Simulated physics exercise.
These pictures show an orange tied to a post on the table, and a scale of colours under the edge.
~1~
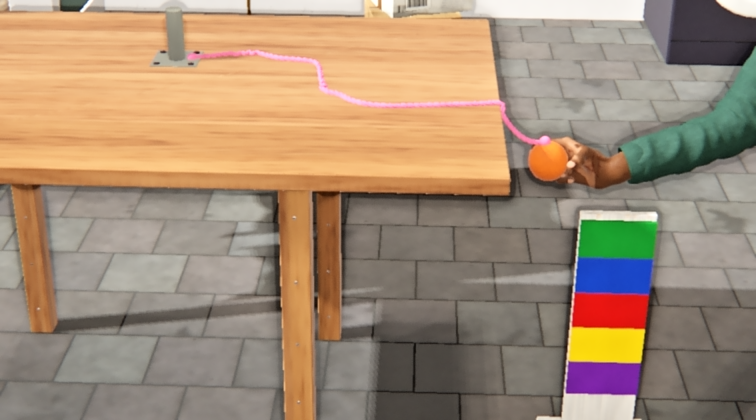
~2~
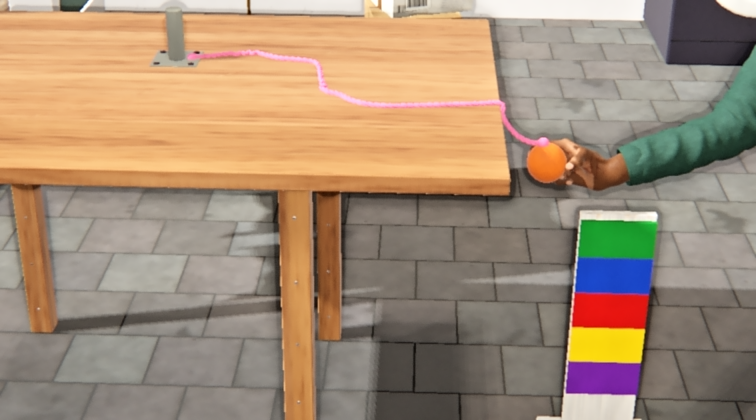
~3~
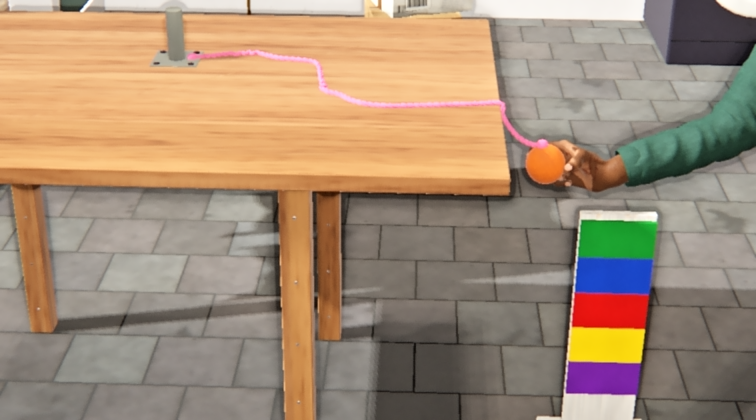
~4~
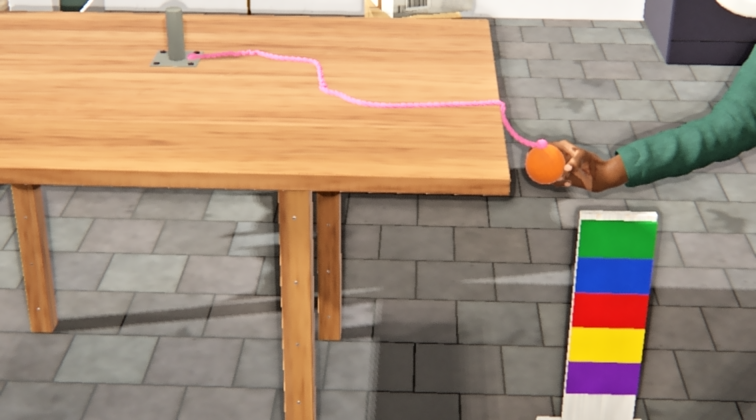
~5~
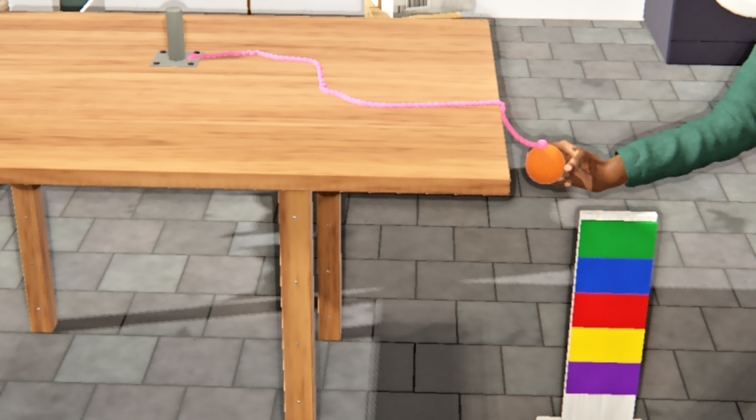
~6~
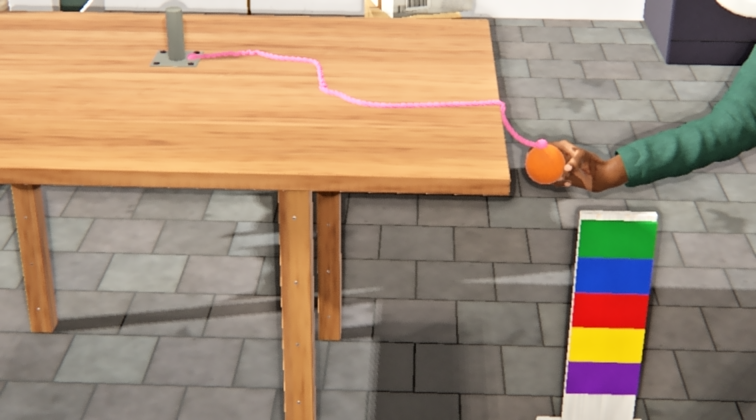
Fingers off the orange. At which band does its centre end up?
The blue one.
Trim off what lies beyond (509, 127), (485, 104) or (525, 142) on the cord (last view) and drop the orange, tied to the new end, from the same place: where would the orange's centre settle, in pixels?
The places are (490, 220), (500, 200) and (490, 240).
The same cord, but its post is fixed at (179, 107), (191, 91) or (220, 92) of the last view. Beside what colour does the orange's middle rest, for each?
One after the other, red; red; yellow.
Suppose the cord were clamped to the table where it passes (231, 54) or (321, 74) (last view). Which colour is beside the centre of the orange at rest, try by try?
One after the other, blue; green.
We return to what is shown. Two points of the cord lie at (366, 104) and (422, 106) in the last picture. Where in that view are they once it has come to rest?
They go to (467, 90) and to (499, 119).
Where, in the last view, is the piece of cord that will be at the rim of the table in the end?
At (401, 106), roughly.
Soon after, orange near (489, 238); level with green.
Then, orange near (501, 259); level with blue.
At rest, orange near (496, 266); level with blue. The cord holds its middle at blue.
